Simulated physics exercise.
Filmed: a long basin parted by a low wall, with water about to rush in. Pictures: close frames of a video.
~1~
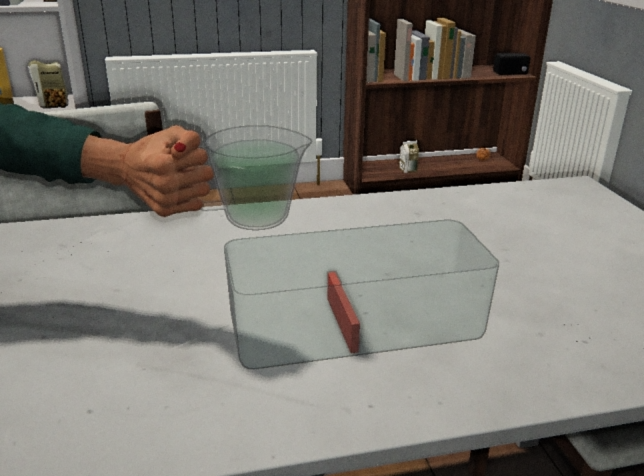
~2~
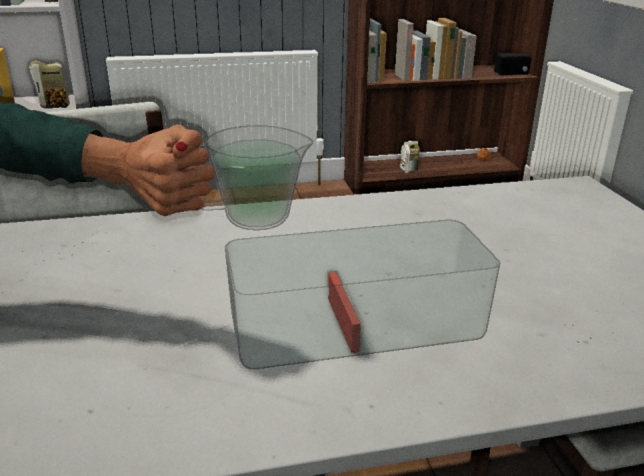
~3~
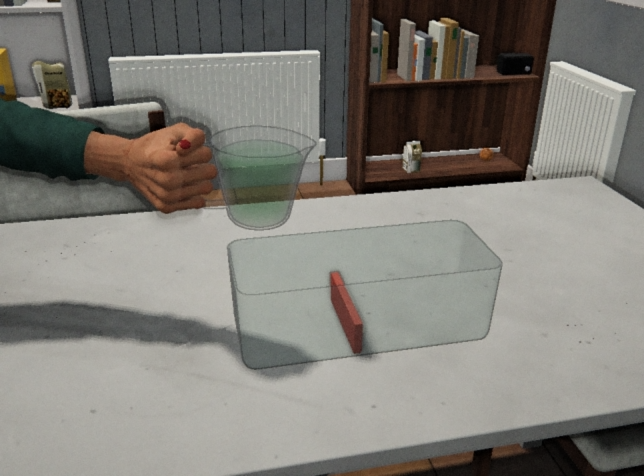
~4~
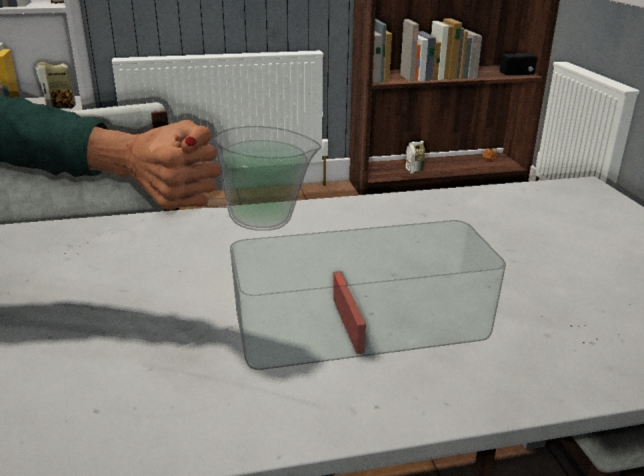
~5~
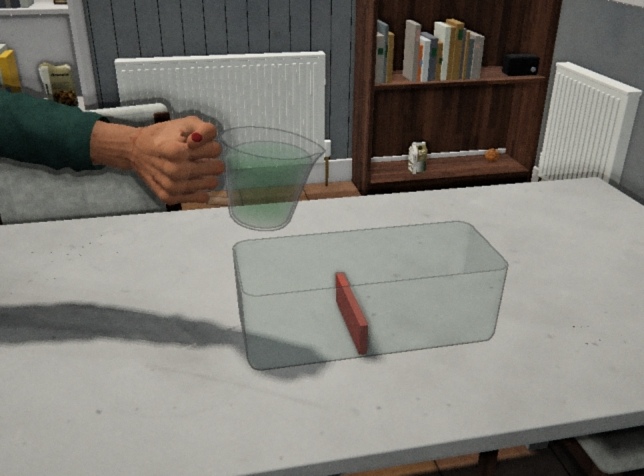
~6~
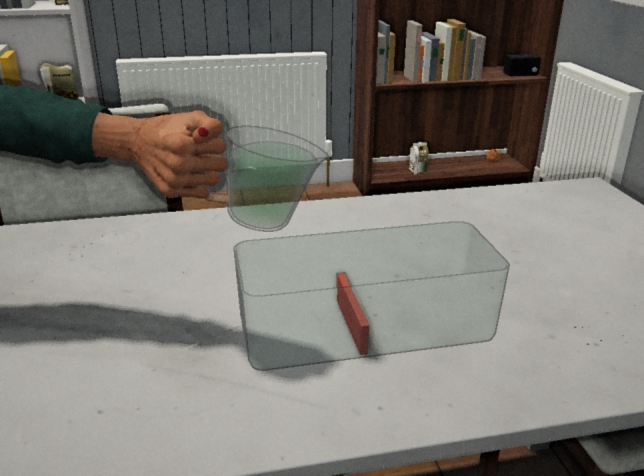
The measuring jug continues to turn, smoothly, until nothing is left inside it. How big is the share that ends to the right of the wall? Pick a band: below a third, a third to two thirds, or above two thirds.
A third to two thirds.
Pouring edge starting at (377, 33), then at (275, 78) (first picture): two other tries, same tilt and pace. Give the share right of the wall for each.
About 90 % the first time, about 25 % the second.
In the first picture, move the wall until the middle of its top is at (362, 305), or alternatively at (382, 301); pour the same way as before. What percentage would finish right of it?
Roughly 30 % and 10 %.
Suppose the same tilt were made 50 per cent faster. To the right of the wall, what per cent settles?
Roughly 45 percent.
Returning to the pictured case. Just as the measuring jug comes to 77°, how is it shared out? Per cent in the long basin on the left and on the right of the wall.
0 per cent left, 15 per cent right.
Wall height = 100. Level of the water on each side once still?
20 per cent for the left part, 30 for the right.
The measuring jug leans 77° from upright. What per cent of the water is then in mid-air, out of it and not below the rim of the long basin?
Share: Approx. 25 %.
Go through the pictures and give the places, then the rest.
The first picture shows tilt 0°; pouring edge (312, 139); surface from (210, 155) to (299, 149); the long basin's rim runs from (229, 268) to (479, 243); the wall's top is at (343, 297).
The second picture shows tilt 1°; pouring edge (313, 139); surface from (211, 155) to (299, 149).
The third picture shows tilt 2°; pouring edge (316, 141); surface from (214, 154) to (302, 150).
The fourth picture shows tilt 5°; pouring edge (321, 144); surface from (219, 154) to (307, 151).
The fifth picture shows tilt 9°; pouring edge (325, 149); surface from (225, 154) to (312, 153).
The sixth picture shows tilt 14°; pouring edge (328, 154); surface from (228, 155) to (317, 154).
A moment on, the measuring jug is tipped on its side and 60 per cent is still to pour, 0 is left of the wall and 14 right of it.
Next, the measuring jug is tipped right over and 6 per cent is still to pour, 29 is left of the wall and 57 right of it.
Then the measuring jug is tipped right over and 0 per cent is still to pour, 41 is left of the wall and 58 right of it.
Later the measuring jug is tipped right over and 0 per cent is still to pour, 41 is left of the wall and 58 right of it.
At rest 41 per cent lies left of the wall, 58 right of it and 0 outside.
